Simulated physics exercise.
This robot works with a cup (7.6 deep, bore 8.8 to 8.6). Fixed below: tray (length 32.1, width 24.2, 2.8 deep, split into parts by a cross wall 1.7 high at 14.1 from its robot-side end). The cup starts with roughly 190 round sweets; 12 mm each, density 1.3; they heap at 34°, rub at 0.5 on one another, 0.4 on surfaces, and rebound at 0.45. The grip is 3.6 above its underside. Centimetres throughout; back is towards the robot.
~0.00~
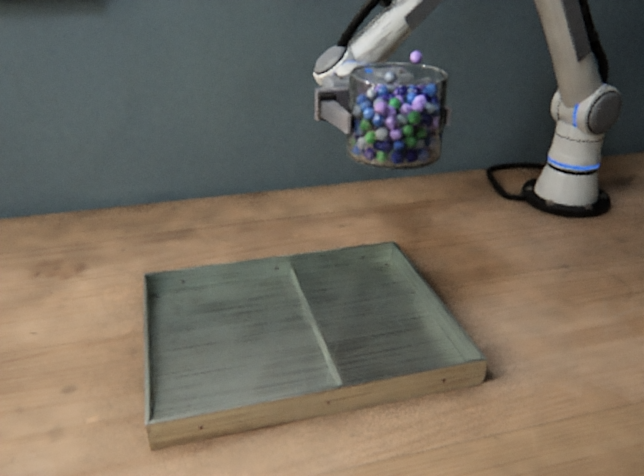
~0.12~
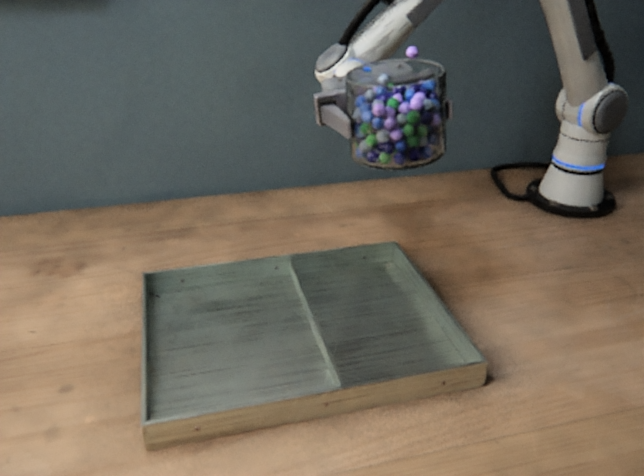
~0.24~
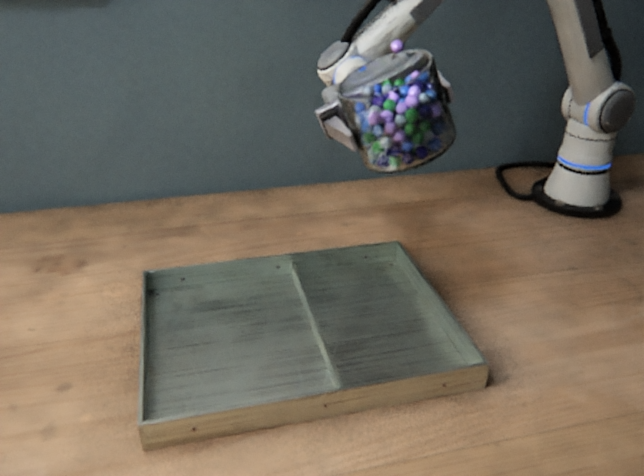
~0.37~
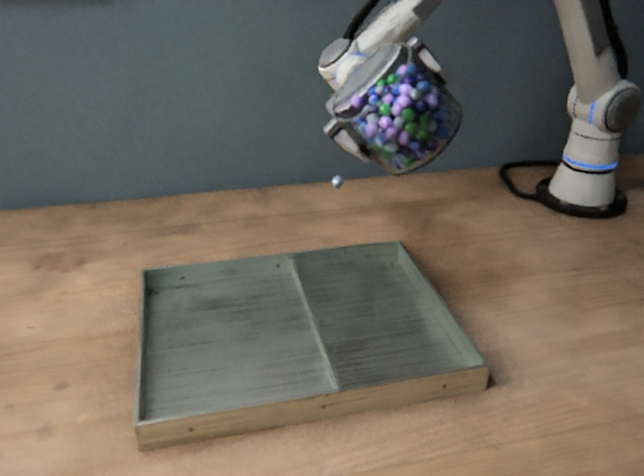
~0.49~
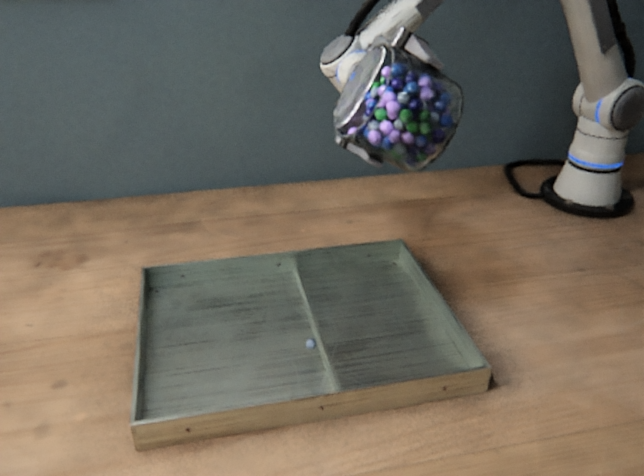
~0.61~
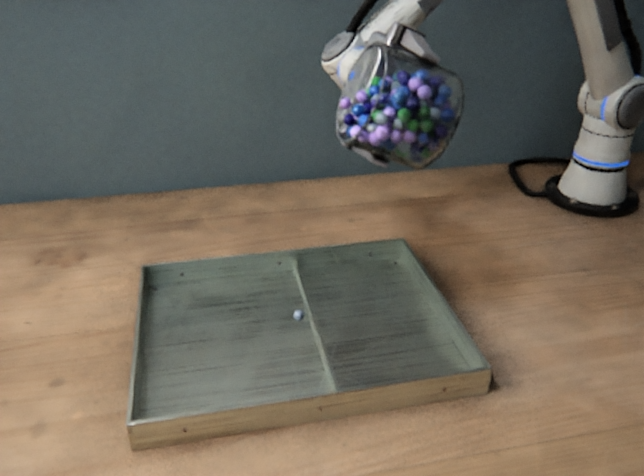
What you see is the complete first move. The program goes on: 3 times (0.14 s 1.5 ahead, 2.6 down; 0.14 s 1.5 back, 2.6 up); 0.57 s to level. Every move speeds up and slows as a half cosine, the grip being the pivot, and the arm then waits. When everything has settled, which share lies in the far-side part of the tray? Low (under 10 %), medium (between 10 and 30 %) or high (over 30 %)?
A low share, under 10 %, ends in the far-side part of the tray.
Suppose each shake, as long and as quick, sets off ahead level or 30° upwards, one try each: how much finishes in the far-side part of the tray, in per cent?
About 10 and 20 per cent.
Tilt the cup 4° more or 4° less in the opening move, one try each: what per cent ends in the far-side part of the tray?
About 5 and 0 per cent.
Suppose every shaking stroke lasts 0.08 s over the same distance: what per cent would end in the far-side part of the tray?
It would be near 15 per cent.
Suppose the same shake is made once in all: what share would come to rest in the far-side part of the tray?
It would be near 0 per cent.
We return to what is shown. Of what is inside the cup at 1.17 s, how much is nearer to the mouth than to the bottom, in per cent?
Roughly 35 per cent.
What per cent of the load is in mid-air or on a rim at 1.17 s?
Some 0 per cent.
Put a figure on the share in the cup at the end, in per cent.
Roughly 100 per cent.
By 1.17 s, tilted 67° forward, highest piece 27 above the table; 186 in the cup, 4 in the far-side part.
By 1.74 s, tilted 33° forward, highest piece 26 above the table; 186 in the cup, 4 in the far-side part.
By 2.22 s, level, highest piece 28 above the table; 186 in the cup, 4 in the far-side part.
By 3.27 s, level, highest piece 28 above the table; 186 in the cup, 4 in the far-side part.
Final count, 186 in the cup, 4 in the far-side part. That is 2 % in the far-side part of the tray.
